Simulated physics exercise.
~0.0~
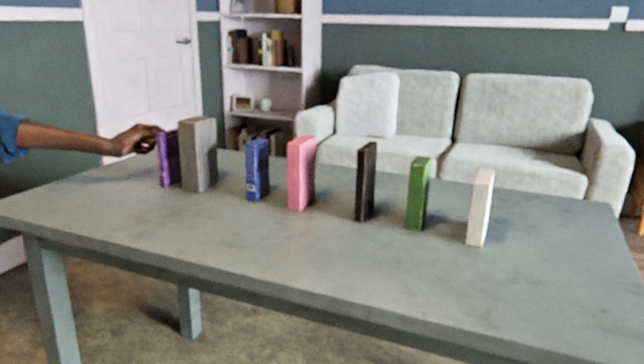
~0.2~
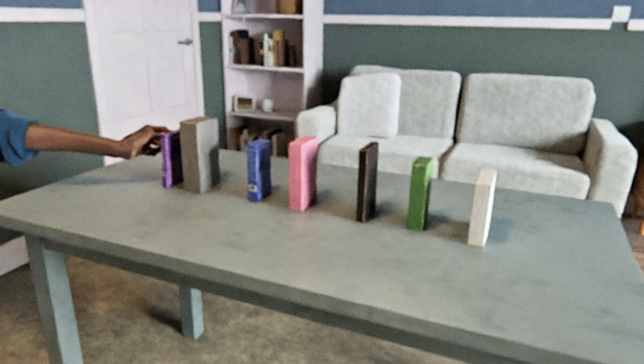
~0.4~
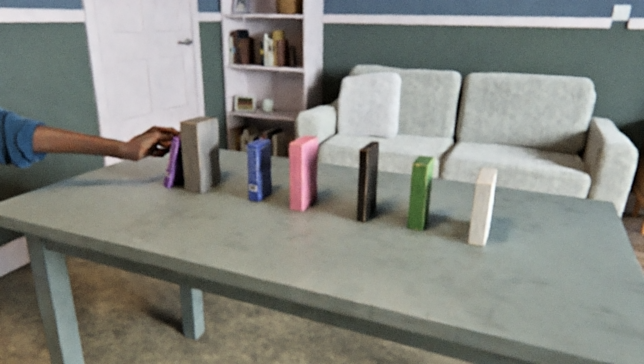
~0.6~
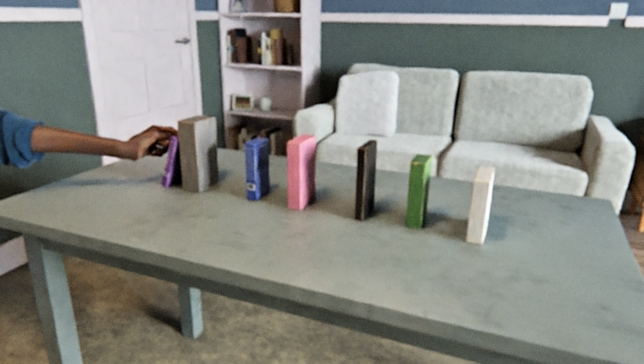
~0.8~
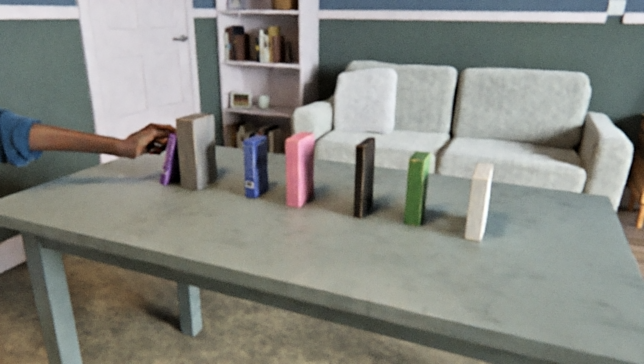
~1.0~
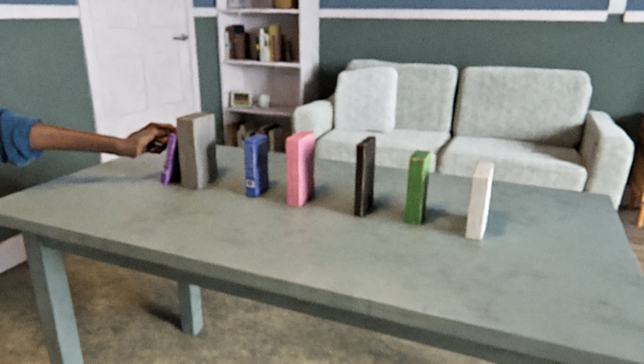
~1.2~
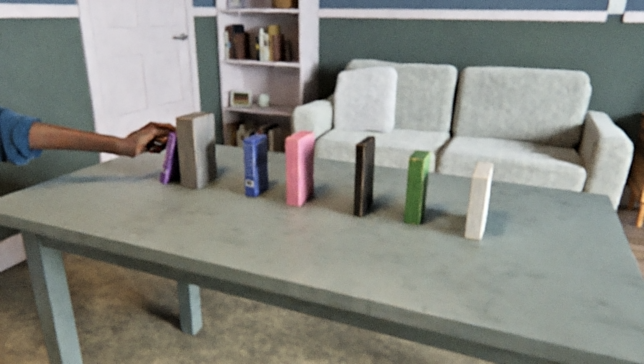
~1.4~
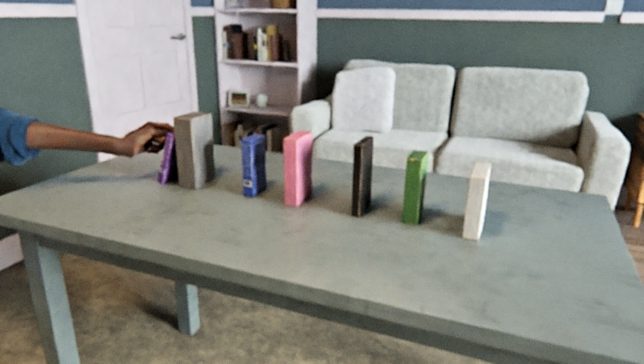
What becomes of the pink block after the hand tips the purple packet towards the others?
The pink block keeps standing upright in its place.
